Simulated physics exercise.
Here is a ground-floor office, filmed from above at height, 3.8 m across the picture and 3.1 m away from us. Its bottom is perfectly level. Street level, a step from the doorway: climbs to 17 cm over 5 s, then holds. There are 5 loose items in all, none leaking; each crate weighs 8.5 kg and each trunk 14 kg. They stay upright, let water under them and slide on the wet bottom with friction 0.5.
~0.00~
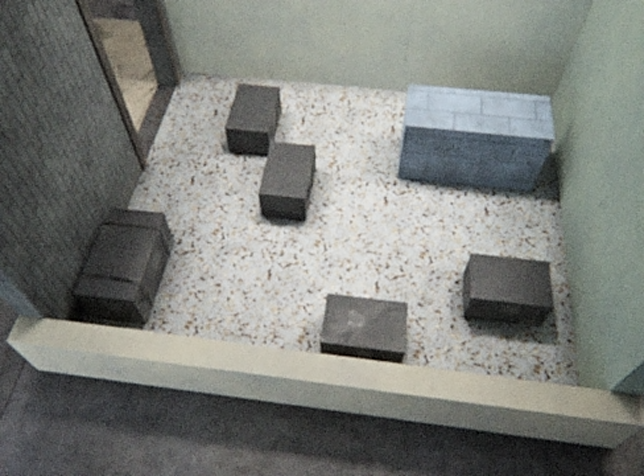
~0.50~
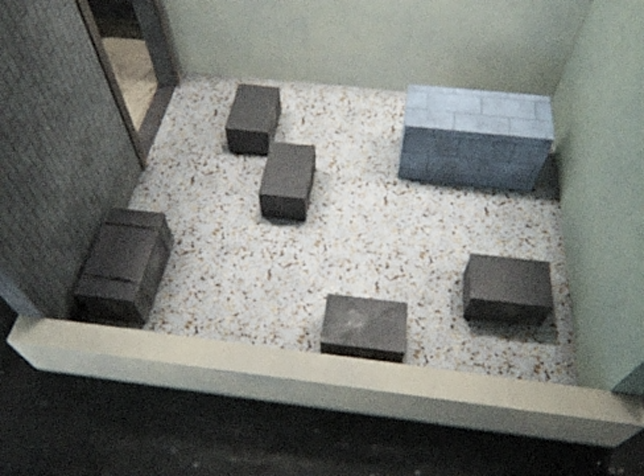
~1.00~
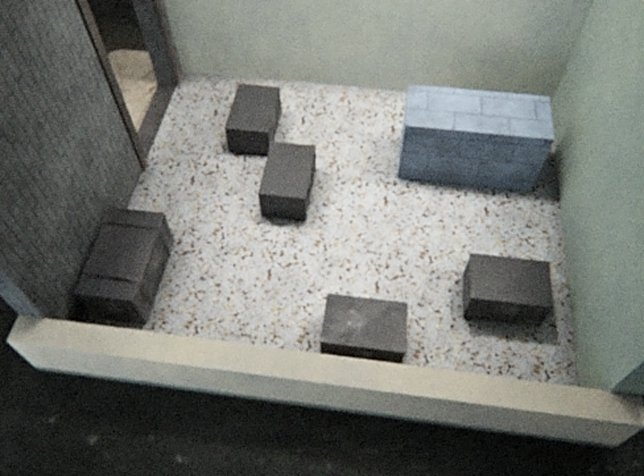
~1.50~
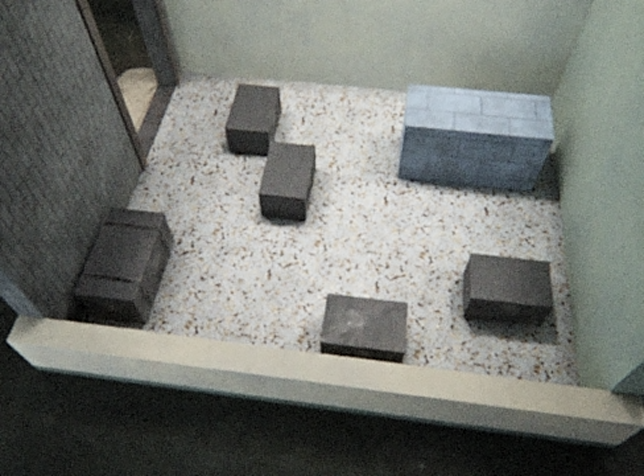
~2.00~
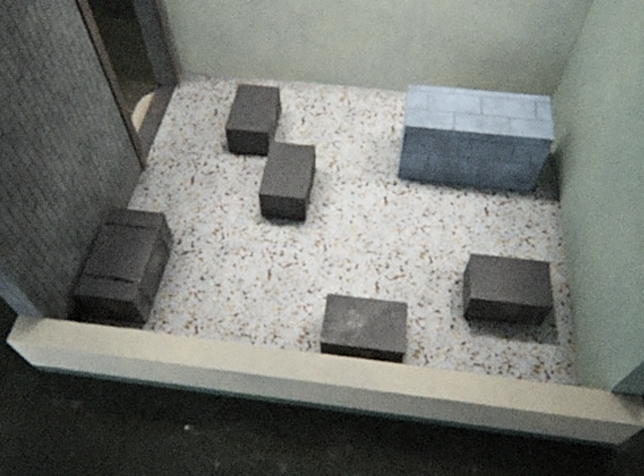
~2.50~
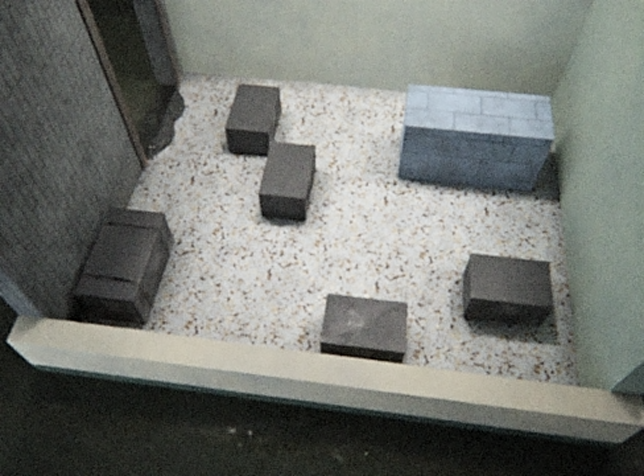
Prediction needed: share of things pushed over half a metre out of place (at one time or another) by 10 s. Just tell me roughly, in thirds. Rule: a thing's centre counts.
Roughly one to two thirds.
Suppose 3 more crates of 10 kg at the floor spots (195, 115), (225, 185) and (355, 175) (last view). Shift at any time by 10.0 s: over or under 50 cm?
So the first ends up past the threshold, the second past the threshold, the third past the threshold.
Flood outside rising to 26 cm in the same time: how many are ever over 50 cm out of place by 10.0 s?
The count would be 4.
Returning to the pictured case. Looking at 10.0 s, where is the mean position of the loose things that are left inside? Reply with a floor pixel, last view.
It sits at about (406, 283).
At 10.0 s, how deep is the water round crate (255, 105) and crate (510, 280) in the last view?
I'd put it at 13 cm and 12 cm respectively.
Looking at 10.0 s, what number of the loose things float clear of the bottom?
4.
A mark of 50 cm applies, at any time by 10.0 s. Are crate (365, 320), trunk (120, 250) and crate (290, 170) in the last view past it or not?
Result, in turn: Stayed within / stayed within / exceeded.
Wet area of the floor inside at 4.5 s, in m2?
Roughly 2.5 m2 of it is wet.
After 3.5 s 0 of 5 are over 50 cm from their spots; 0 afloat.
After 4.5 s 0 of 5 are over 50 cm from their spots; 0 afloat.
After 7.0 s 2 of 5 are over 50 cm from their spots; 1 afloat.
After 10.0 s 2 of 5 are over 50 cm from their spots, and 2 have been at some point; 4 afloat.
